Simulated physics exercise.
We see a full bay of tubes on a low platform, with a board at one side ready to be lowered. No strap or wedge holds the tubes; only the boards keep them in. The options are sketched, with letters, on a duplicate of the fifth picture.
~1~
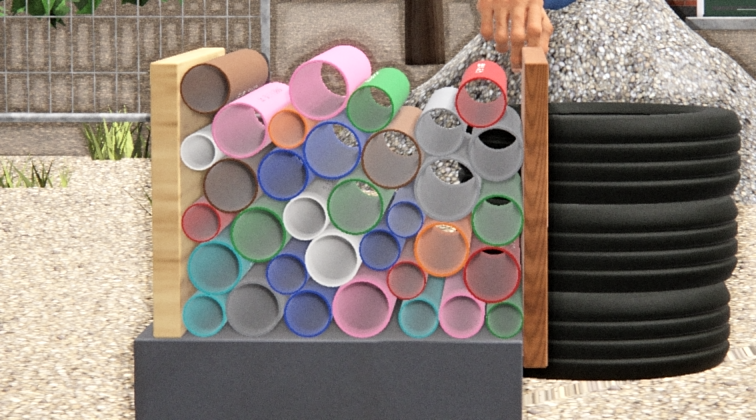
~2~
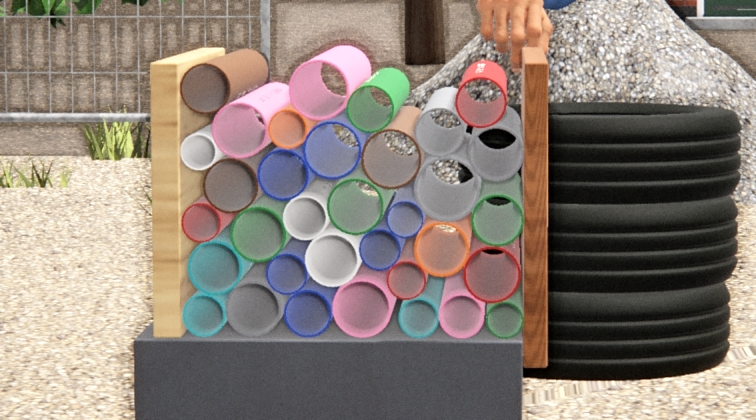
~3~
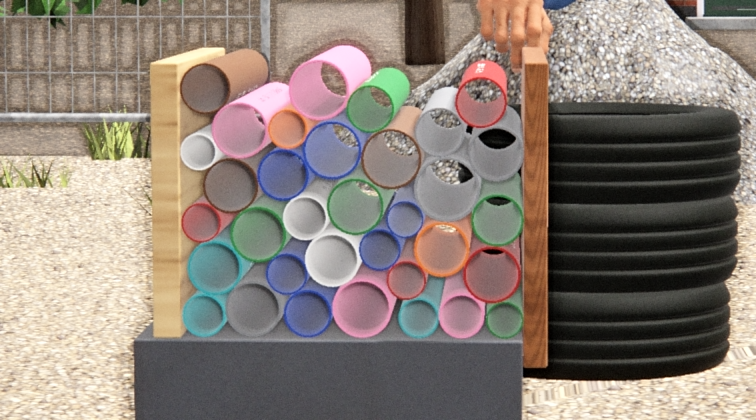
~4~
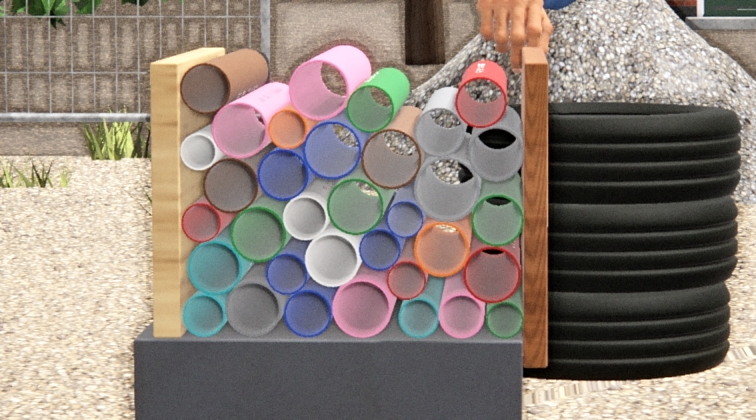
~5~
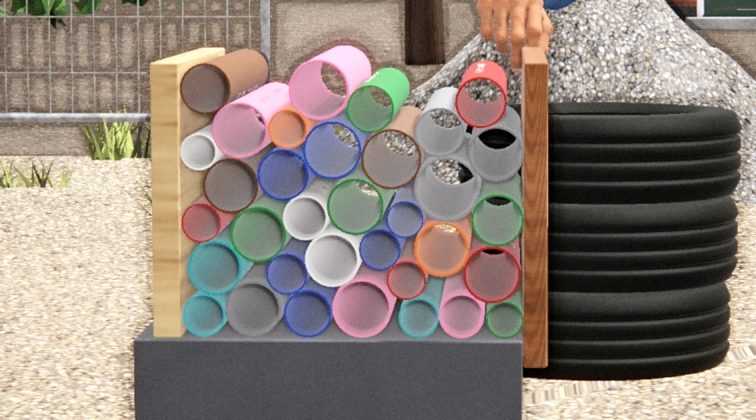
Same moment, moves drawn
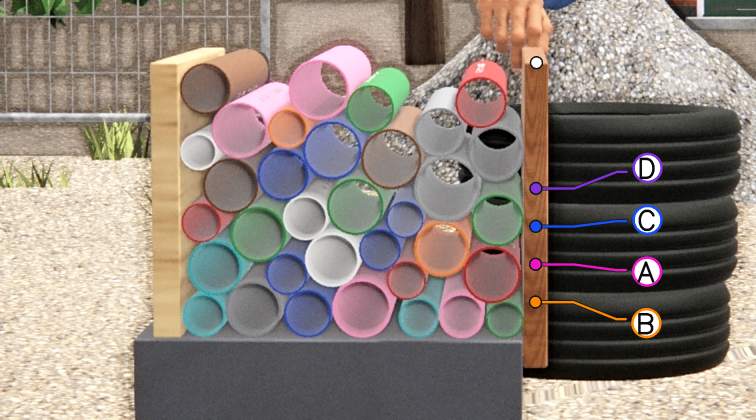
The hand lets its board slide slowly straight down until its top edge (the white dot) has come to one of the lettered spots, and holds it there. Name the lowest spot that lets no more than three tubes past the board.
It can be let down to C.
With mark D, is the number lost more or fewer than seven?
Fewer than seven.
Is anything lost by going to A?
At A: Yes.
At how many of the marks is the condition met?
Two of them.
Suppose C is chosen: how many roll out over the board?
It comes to two.
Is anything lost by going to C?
Yes.
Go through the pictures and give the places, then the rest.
A pink tube (319, 90); side board (533, 192), in the first picture.
Side board (533, 192), in the second picture.
A pink tube (461, 316); a red tube (492, 275), in the third picture.
A green tube (497, 220); a blue tube (405, 219), in the fourth picture.
A pink tube (319, 90); side board (533, 192), in the fifth picture.
On the copy, A at (535, 264); B at (535, 302); C at (535, 227); D at (535, 189); the white dot at (536, 63).
On C. First, top of the board (524, 140).
Then, top of the board (524, 224).
Finally, top of the board (524, 225), two out over the board.
By contrast, A more than three out over the board; B more than three out over the board; D none out over the board.
